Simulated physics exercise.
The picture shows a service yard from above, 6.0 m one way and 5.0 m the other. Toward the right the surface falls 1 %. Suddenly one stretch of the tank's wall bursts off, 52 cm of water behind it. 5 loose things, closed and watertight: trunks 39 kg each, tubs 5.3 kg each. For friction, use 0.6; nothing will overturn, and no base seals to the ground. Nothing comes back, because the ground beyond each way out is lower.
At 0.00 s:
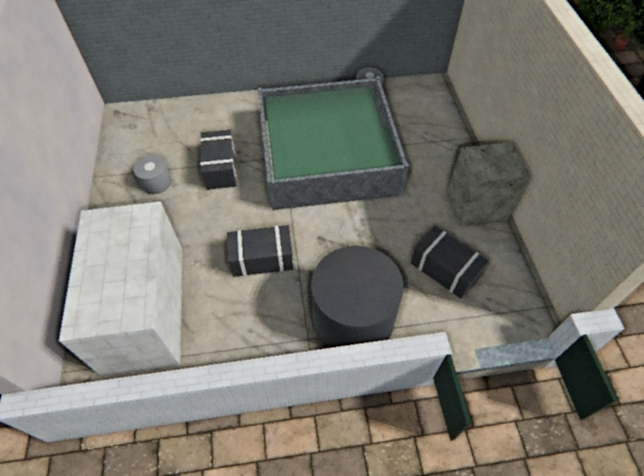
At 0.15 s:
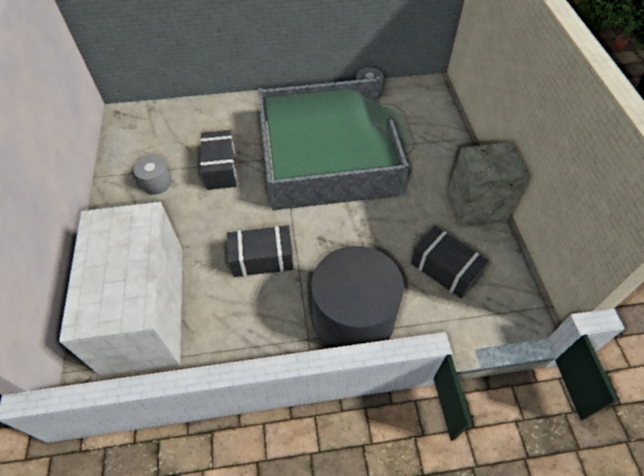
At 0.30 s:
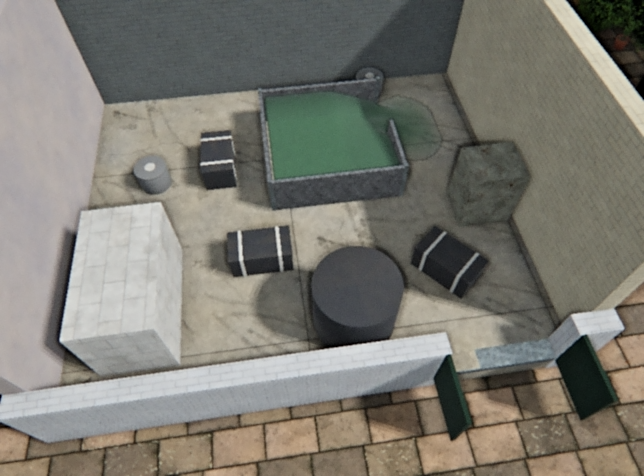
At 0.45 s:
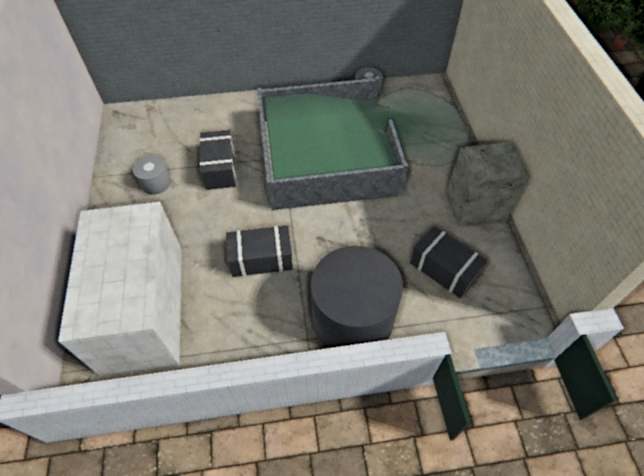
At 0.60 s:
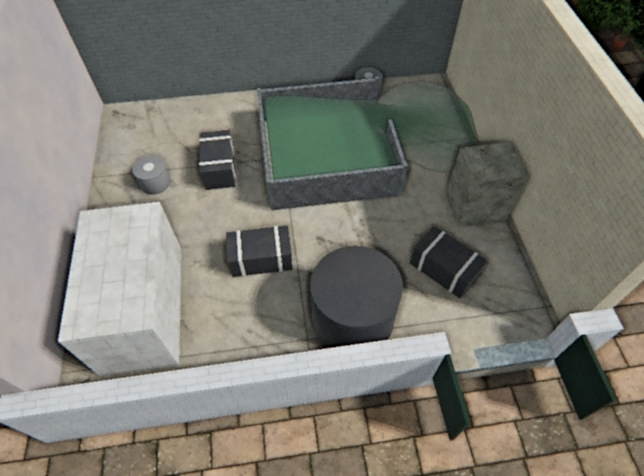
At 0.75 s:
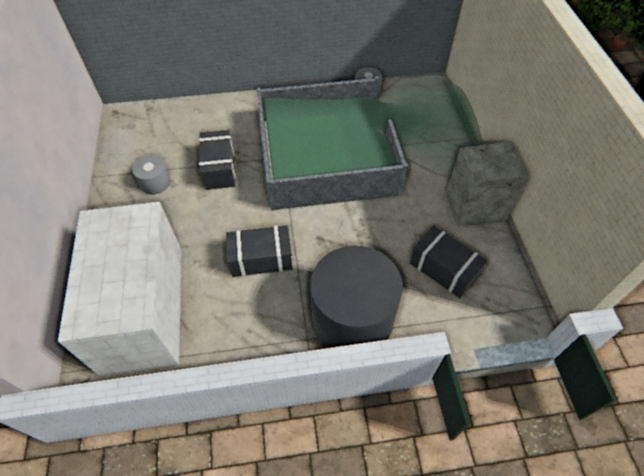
A walled tank's right side opens and green water spreads rightward across the yard floor.
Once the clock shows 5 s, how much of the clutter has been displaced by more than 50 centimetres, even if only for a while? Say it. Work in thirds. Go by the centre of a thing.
A low fraction is pushed that far, below a third.
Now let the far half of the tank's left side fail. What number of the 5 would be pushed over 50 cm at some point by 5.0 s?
The answer would then be 2.
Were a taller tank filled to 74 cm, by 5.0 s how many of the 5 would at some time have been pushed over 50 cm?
Result: 1.
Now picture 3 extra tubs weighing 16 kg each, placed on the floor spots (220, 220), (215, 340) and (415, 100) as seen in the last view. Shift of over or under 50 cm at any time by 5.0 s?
Result, in sequence: Below the mark / below the mark / above the mark.
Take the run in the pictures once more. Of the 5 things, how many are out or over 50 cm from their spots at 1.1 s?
The number by then is 0.
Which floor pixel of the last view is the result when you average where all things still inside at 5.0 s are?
(232, 196).
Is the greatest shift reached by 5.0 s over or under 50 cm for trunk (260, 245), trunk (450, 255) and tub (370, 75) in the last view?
In order: Not as far, not as far and farther.
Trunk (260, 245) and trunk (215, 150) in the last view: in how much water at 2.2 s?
Close to 0 and 0 centimetres.
After 1.1 s 0 of 5 are over 50 cm from their spots; 0 afloat.
After 2.2 s 0 of 5 are over 50 cm from their spots; 1 afloat.
After 3.5 s 1 of 5 are over 50 cm from their spots; 1 afloat.
After 5.0 s 1 of 5 are over 50 cm from their spots, and 1 have been at some point; 1 afloat.
